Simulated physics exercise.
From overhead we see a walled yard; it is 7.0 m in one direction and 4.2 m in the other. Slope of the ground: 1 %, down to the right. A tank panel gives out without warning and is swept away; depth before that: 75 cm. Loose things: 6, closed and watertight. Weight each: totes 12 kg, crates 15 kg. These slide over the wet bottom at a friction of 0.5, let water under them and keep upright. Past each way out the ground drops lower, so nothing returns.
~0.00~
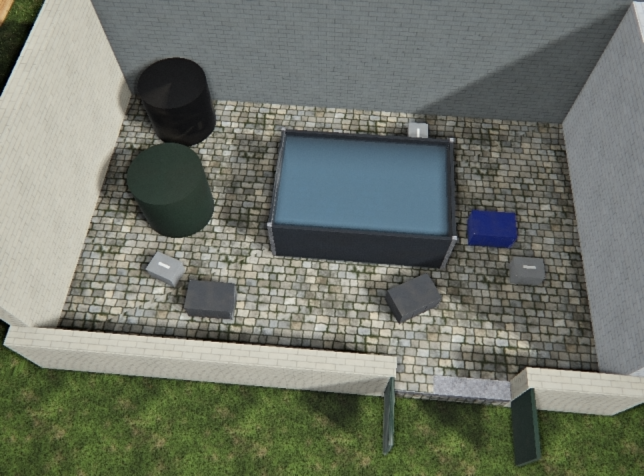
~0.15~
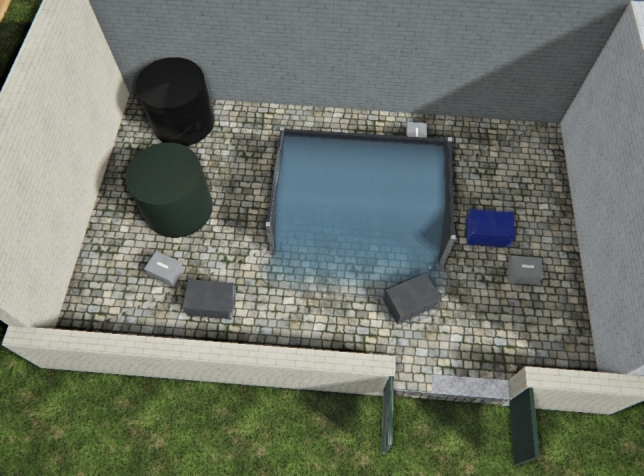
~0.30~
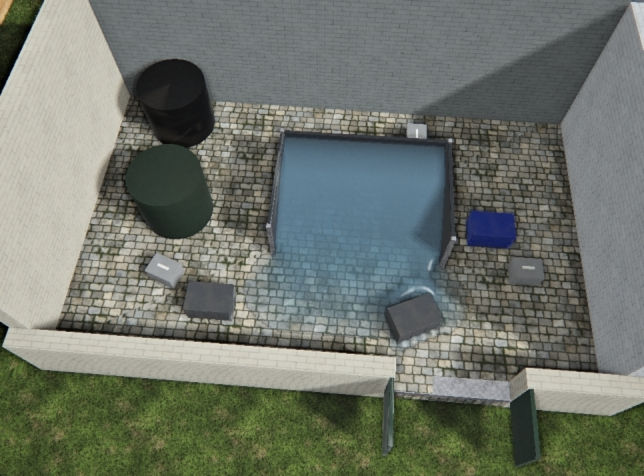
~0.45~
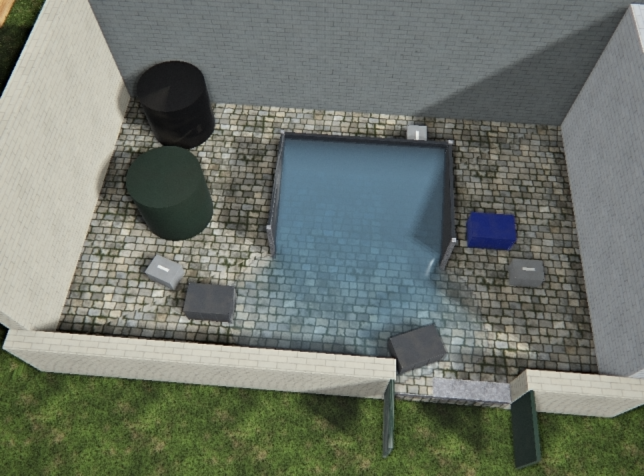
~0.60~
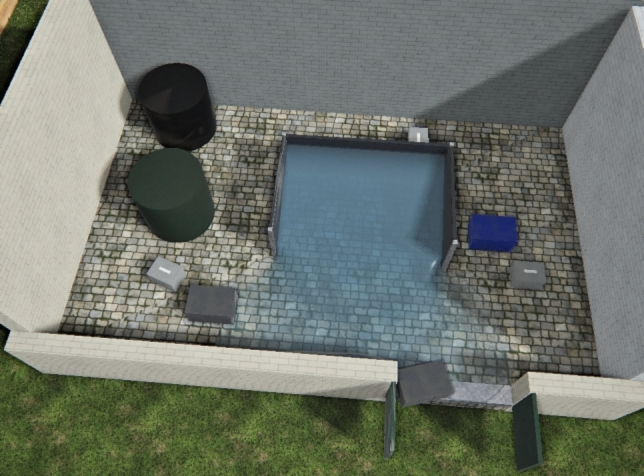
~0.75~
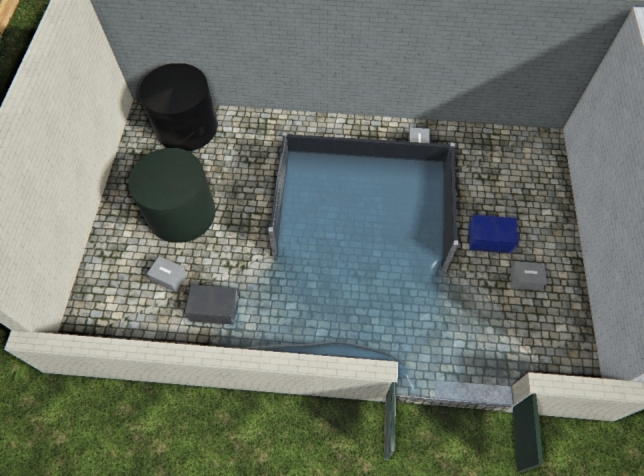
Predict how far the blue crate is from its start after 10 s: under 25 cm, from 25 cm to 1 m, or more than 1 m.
The move is tiny.
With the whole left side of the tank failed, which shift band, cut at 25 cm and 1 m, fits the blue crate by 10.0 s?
Outcome for the blue crate: Long-distance displacement.
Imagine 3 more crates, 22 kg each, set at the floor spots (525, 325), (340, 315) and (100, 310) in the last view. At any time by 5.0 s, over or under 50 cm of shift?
First outside the limit, then outside the limit, then outside the limit.
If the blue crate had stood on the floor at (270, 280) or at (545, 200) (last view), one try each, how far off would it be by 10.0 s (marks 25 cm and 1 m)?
Swept far; swept far.
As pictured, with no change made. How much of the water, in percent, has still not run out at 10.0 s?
Close to 64 in a hundred parts remain.
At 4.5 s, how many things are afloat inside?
Count at that moment: 1.
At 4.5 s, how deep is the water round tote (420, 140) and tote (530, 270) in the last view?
Depths: Near 0 cm, then near 7 cm.
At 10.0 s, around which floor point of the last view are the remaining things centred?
It sits at about (387, 183).
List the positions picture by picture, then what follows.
The first picture shows the blue crate at (494, 224) rests on the ground; water covers 3.4 m2; 0 of 6 have shifted.
The second picture shows the blue crate at (493, 223) rests on the ground; water covers 4.7 m2; 0 of 6 have shifted.
The third picture shows the blue crate at (493, 224) rests on the ground; 6.2 m2 under water; 1 of 6 have shifted.
The fourth picture shows the blue crate at (493, 226), on the bottom; water covers 8.0 m2; 1 of 6 have shifted.
The fifth picture shows the blue crate at (495, 228) rests on the ground; 8.9 m2 under water; 1 of 6 have shifted.
The sixth picture shows the blue crate at (496, 229), on the bottom; water covers 9.5 m2; 1 of 6 have shifted.
After 2.0 s the blue crate is near (496, 229), 0.0 m from its start, aground; 1 of 6 are out; 0 afloat.
After 4.5 s the blue crate is near (496, 229), 0.0 m from its start, aground; 1 of 6 are out; 1 afloat.
After 7.0 s the blue crate is near (496, 229), 0.0 m from its start, aground; 1 of 6 are out; 0 afloat.
After 10.0 s the blue crate is near (496, 229), 0.0 m from its start, aground; 1 of 6 are out; 1 afloat.
